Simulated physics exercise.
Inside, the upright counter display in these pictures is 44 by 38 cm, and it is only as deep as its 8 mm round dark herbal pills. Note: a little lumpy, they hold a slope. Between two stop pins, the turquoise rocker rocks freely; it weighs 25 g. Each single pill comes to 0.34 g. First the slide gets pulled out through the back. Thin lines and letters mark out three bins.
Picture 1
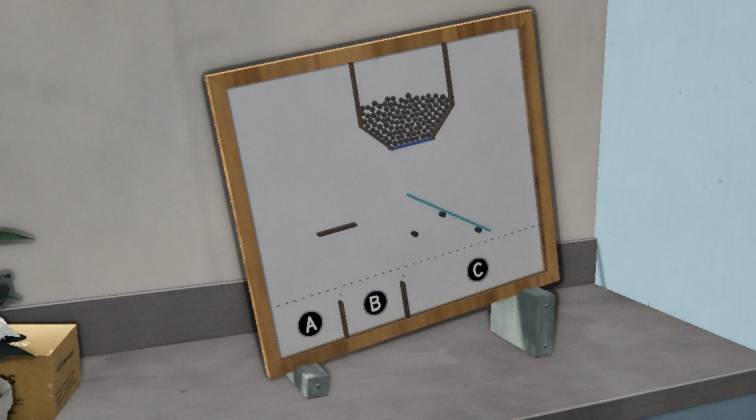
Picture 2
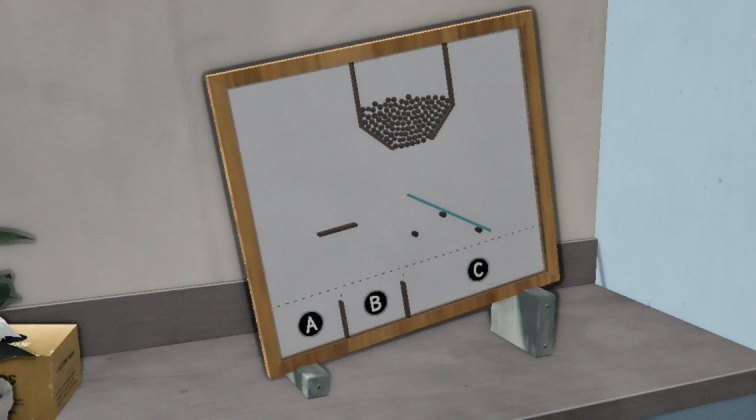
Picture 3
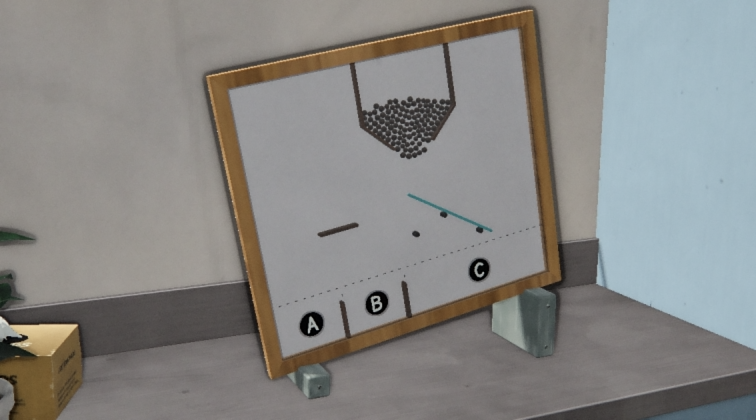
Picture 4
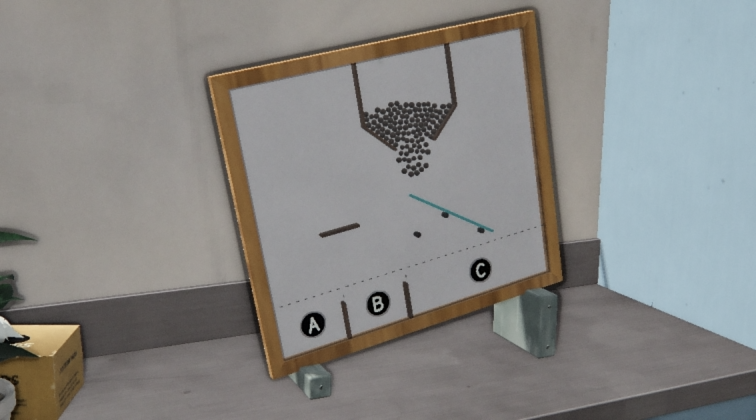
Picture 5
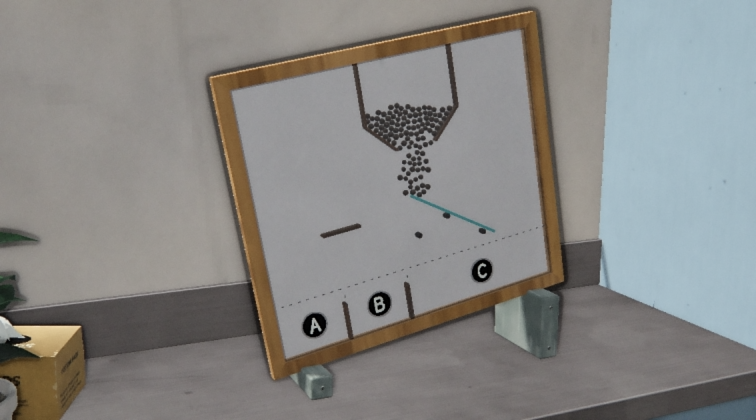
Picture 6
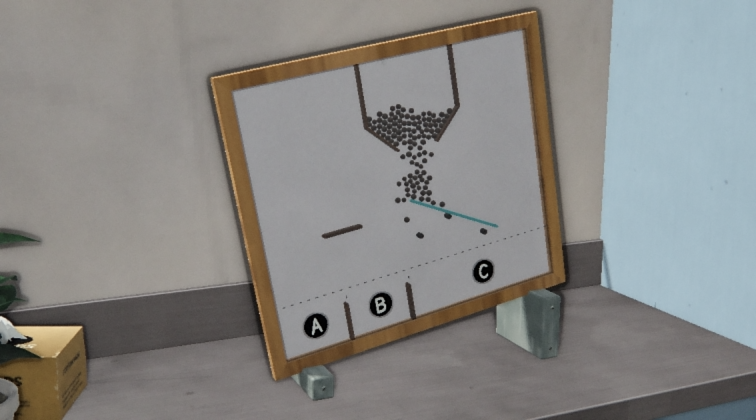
Dark round pills pouring from a funnel on a tilted, wood-framed counter display, striking the turquoise rocker, which tilts slightly flatter.
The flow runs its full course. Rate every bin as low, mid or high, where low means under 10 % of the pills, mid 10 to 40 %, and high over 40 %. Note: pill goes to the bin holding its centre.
A: Mid, B: High, C: Low.
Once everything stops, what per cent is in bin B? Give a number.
Roughly 85 percent of the load.
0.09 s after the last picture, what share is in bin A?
About 0 %.
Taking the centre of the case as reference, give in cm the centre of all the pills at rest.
Offset approx. 6 cm left, 17 cm below.
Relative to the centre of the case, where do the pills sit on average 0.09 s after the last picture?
Roughly 1 centimetres to the right and 2 centimetres above.
Then, 0.09 s after the last picture, the pills' middle is 1 cm right of and 2 cm above the centre; B 5 %; turquoise rocker left end down 13°.
Then, 0.22 s after the last picture, the pills' middle is in line with and 5 cm below the centre; B 20 %; turquoise rocker left end down 29°.
Then, 0.46 s after the last picture, the pills' middle is 4 cm left of and 14 cm below the centre; A 10 %, B 65 %; turquoise rocker left end down 29°.
At rest 1.7 s after the last picture, A 15 %, B 85 %, C 0 %; turquoise rocker right end down 25°.
